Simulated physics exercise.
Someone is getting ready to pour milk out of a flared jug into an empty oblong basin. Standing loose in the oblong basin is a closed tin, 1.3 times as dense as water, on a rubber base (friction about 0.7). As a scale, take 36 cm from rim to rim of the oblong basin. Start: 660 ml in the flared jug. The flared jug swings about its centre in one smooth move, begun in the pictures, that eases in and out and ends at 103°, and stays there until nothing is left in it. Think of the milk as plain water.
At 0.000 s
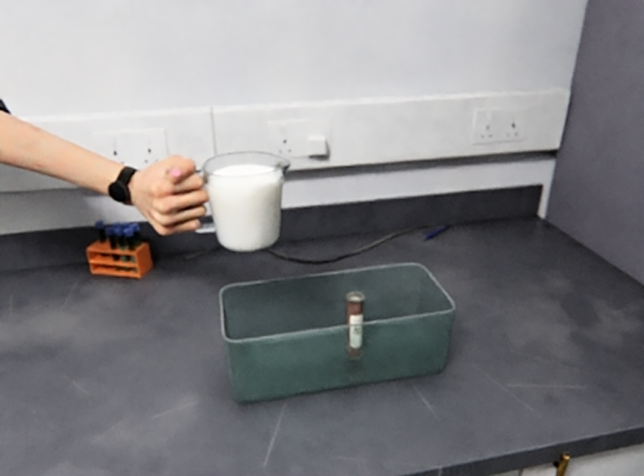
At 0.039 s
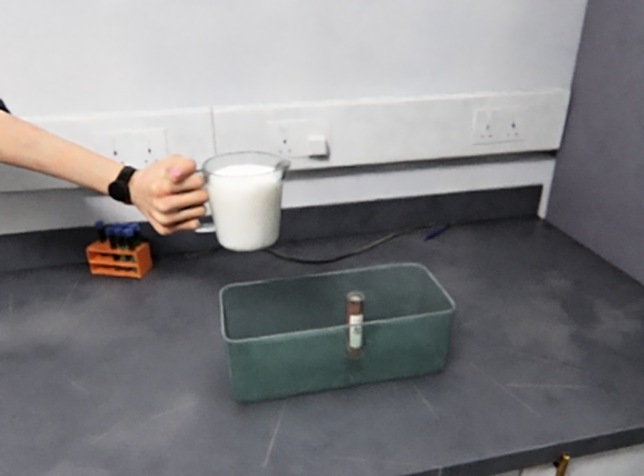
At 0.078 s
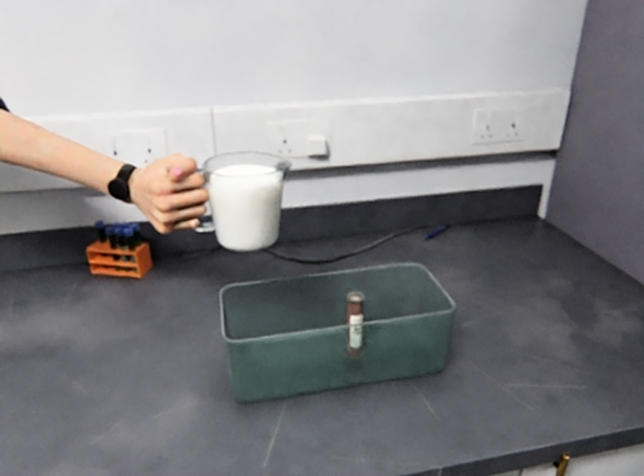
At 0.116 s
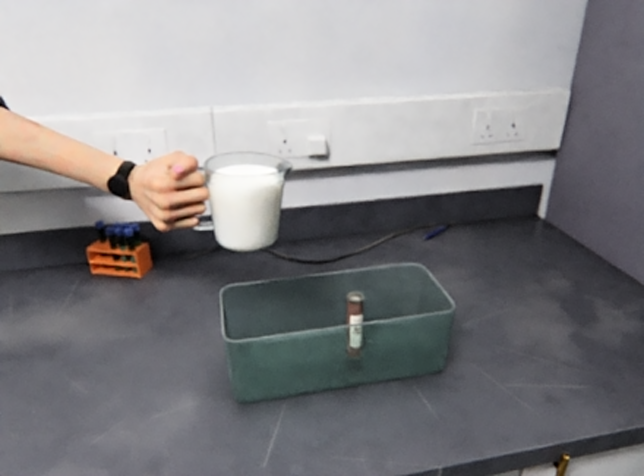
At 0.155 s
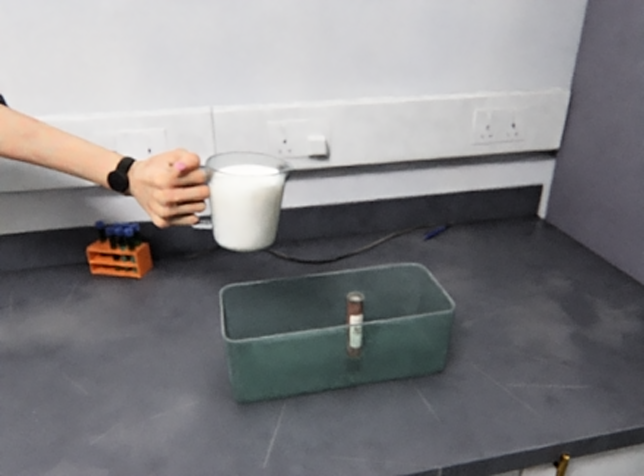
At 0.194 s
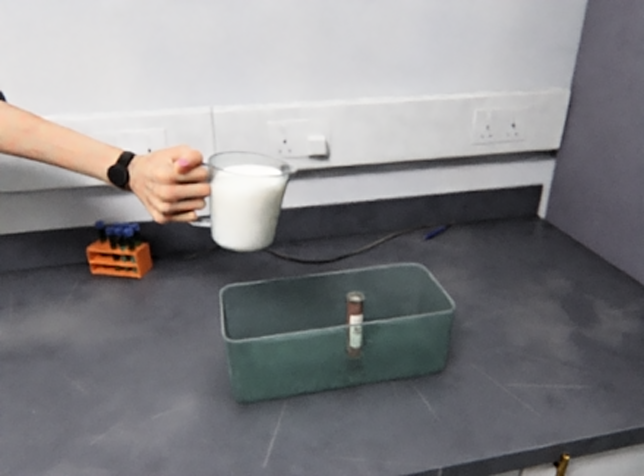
In this clip, a hand wearing a dark watch holds a flared jug of milk above and to the left of an oblong basin containing a small upright container, then tilts the jug slightly to the right.
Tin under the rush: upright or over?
Over.
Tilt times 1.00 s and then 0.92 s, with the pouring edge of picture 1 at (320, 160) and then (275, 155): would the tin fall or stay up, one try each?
Run one: It does not tip. Run two: It tumbles.
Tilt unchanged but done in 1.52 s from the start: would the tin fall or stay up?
In that case the tin overturns.
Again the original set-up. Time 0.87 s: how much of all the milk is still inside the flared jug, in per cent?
Close to 24 percent of the whole amount.
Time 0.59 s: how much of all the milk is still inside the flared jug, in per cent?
Roughly 78 percent.
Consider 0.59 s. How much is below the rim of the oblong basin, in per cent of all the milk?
I'd estimate some 2 percent of the liquid.
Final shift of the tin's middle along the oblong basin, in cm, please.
Roughly 8.0 cm.
After 0.59 s the tilt is 65° and 79 per cent is still to pour; the tin stands where it began.
After 0.87 s the tilt is 99° and 24 per cent is still to pour; the tin stands where it began.
After 1.17 s the tilt is 103° and 1 per cent is still to pour; the tin lies on its side.
After 1.50 s the tilt is 103° and 0 per cent is still to pour; the tin lies on its side.
In the end the tin lies on its side.
